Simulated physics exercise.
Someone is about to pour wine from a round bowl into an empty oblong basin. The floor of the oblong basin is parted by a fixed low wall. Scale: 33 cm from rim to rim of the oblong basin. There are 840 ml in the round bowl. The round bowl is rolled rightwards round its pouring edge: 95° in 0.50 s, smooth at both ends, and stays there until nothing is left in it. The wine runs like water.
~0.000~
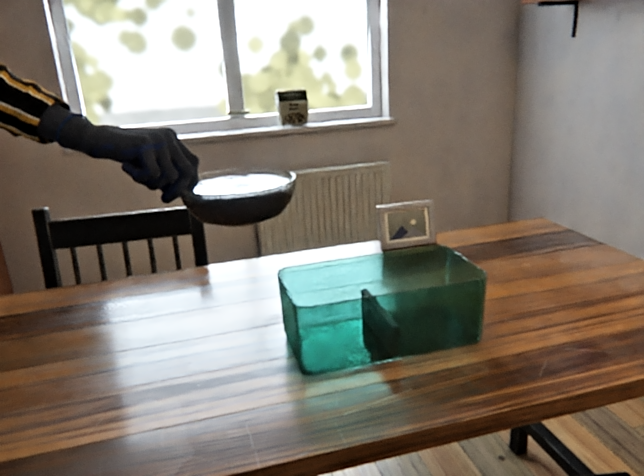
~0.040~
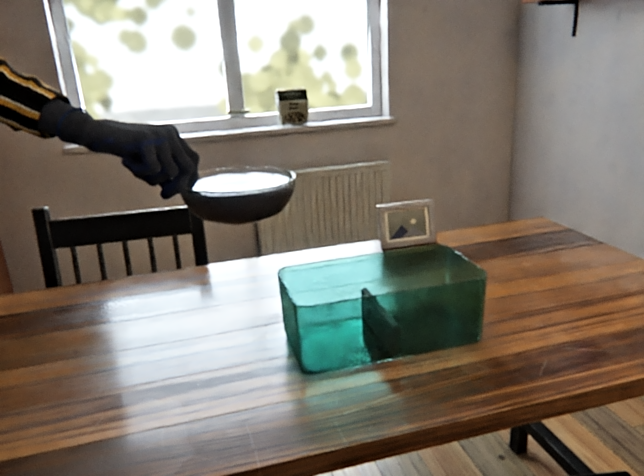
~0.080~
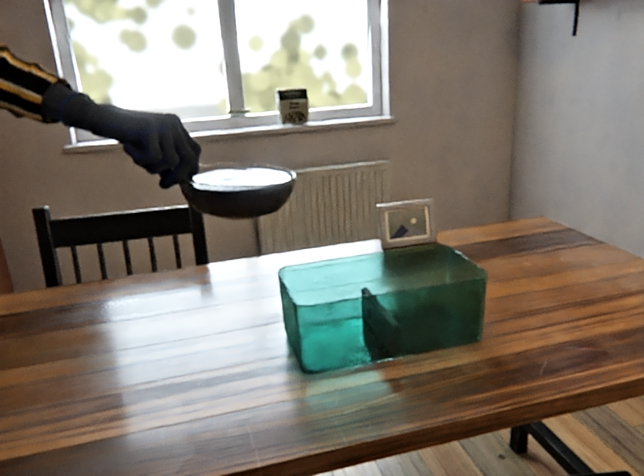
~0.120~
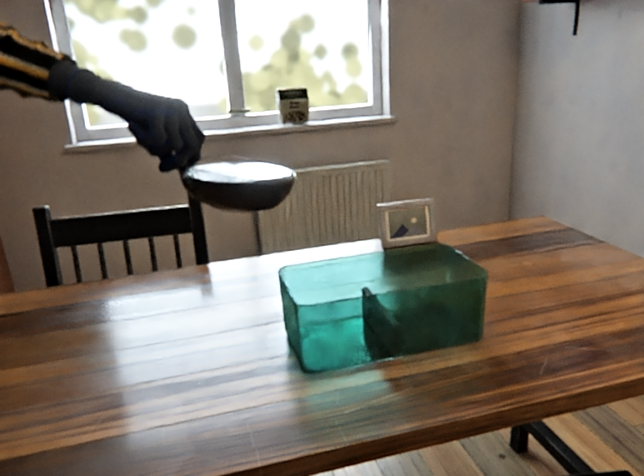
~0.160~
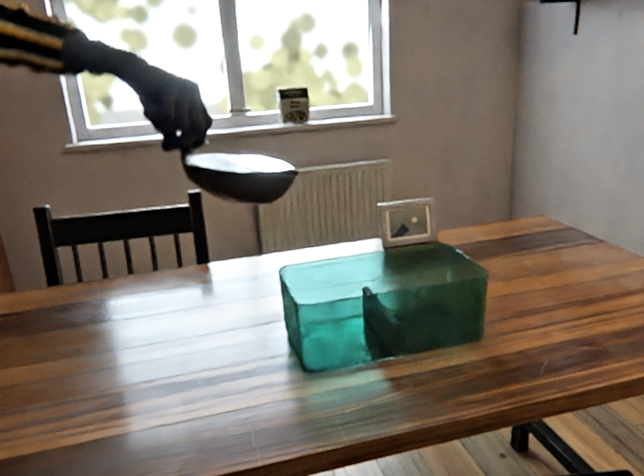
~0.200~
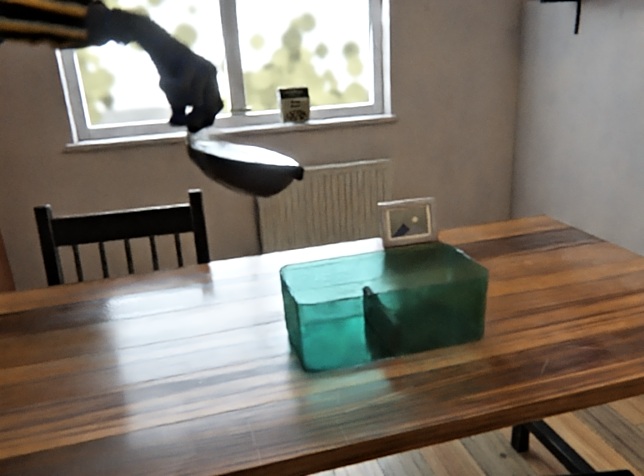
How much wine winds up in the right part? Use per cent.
Roughly 56 per cent is past the wall.
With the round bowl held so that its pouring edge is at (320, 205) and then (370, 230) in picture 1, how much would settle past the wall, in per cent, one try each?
In turn about 70 and 75 per cent.
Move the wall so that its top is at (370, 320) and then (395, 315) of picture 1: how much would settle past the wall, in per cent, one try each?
First 60, then 30 per cent.
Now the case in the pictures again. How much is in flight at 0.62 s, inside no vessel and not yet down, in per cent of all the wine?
About 16 per cent.
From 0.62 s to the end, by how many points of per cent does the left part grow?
Near 20 in a hundred.
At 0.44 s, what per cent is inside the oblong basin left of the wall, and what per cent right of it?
Near 5 on the left, 0 on the right.
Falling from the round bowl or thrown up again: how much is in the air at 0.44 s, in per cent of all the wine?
Some 78 per cent.
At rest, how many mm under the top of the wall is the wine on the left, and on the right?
Left about 46 mm, right about 38 mm.
After 0.44 s the tilt is 92° and 17 per cent is still to pour, 5 is left of the wall and 0 right of it.
After 0.62 s the tilt is 95° and 0 per cent is still to pour, 15 is left of the wall and 70 right of it.
After 0.80 s the tilt is 95° and 0 per cent is still to pour, 25 is left of the wall and 51 right of it.
After 1.00 s the tilt is 95° and 0 per cent is still to pour, 34 is left of the wall and 55 right of it.
In the end 36 per cent lies left of the wall, 56 right of it and 9 outside.
